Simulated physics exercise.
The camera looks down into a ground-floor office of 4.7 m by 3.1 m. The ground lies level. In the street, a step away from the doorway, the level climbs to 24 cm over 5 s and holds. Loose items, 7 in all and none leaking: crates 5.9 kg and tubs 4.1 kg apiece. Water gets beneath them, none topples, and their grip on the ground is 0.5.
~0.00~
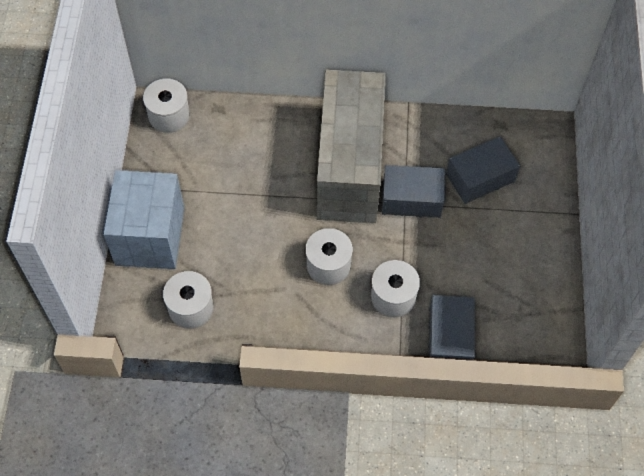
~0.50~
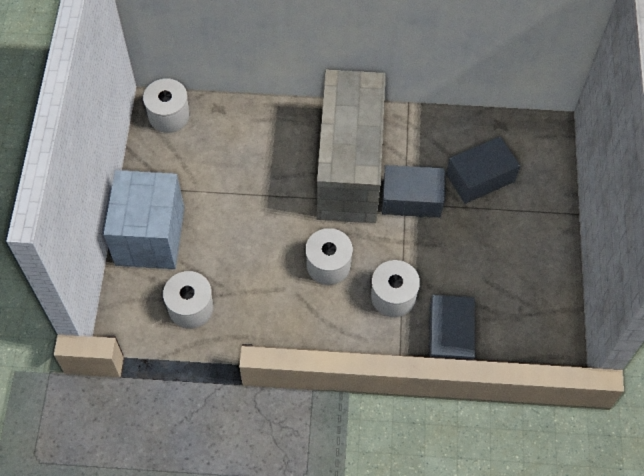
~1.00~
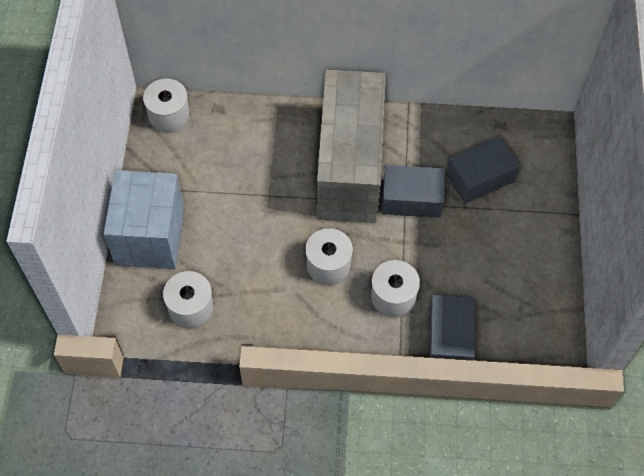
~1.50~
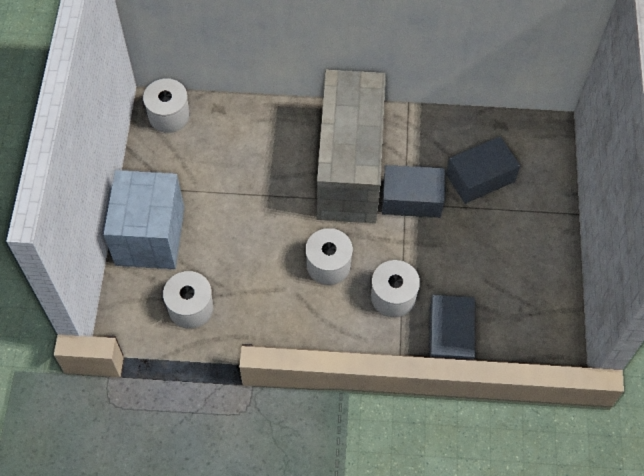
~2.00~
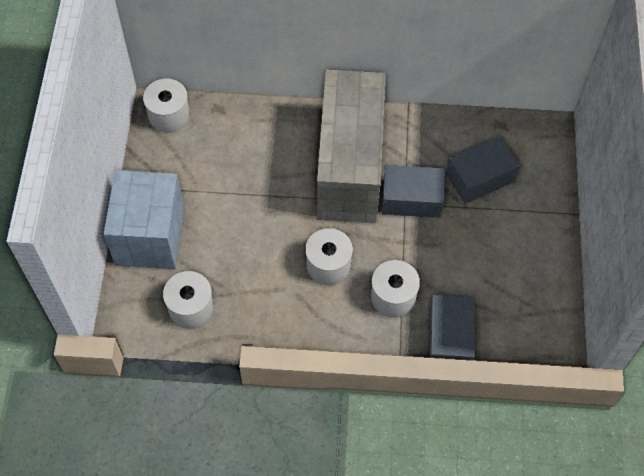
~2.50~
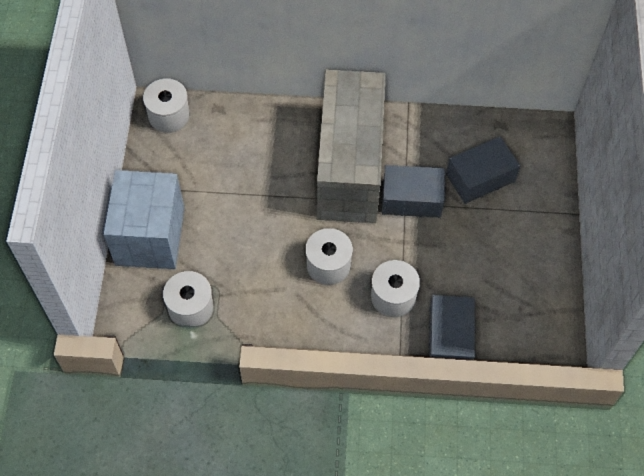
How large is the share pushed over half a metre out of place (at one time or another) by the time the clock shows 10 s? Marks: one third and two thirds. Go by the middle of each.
It is between one and two thirds.
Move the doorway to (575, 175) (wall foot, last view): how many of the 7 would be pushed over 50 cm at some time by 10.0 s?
In that case 7 of them.
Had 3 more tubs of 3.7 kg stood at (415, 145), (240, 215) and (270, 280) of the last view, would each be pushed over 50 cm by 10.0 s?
In turn: Under, past it, past it.
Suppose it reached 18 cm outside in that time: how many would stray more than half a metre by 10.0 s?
In that case 3 of them.
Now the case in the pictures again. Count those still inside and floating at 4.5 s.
At that moment 0.
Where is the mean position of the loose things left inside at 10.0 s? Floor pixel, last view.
Near (398, 242).
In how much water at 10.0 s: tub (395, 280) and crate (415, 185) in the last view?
Roughly 2 and 2 cm.
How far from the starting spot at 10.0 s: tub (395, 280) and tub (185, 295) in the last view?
In that order: 40 cm, 150 cm.
After 3.5 s 1 of 7 are over 50 cm from their spots; 0 afloat.
After 4.5 s 1 of 7 are over 50 cm from their spots; 0 afloat.
After 7.0 s 2 of 7 are over 50 cm from their spots; 3 afloat.
After 10.0 s 4 of 7 are over 50 cm from their spots, and 4 have been at some point; 5 afloat.
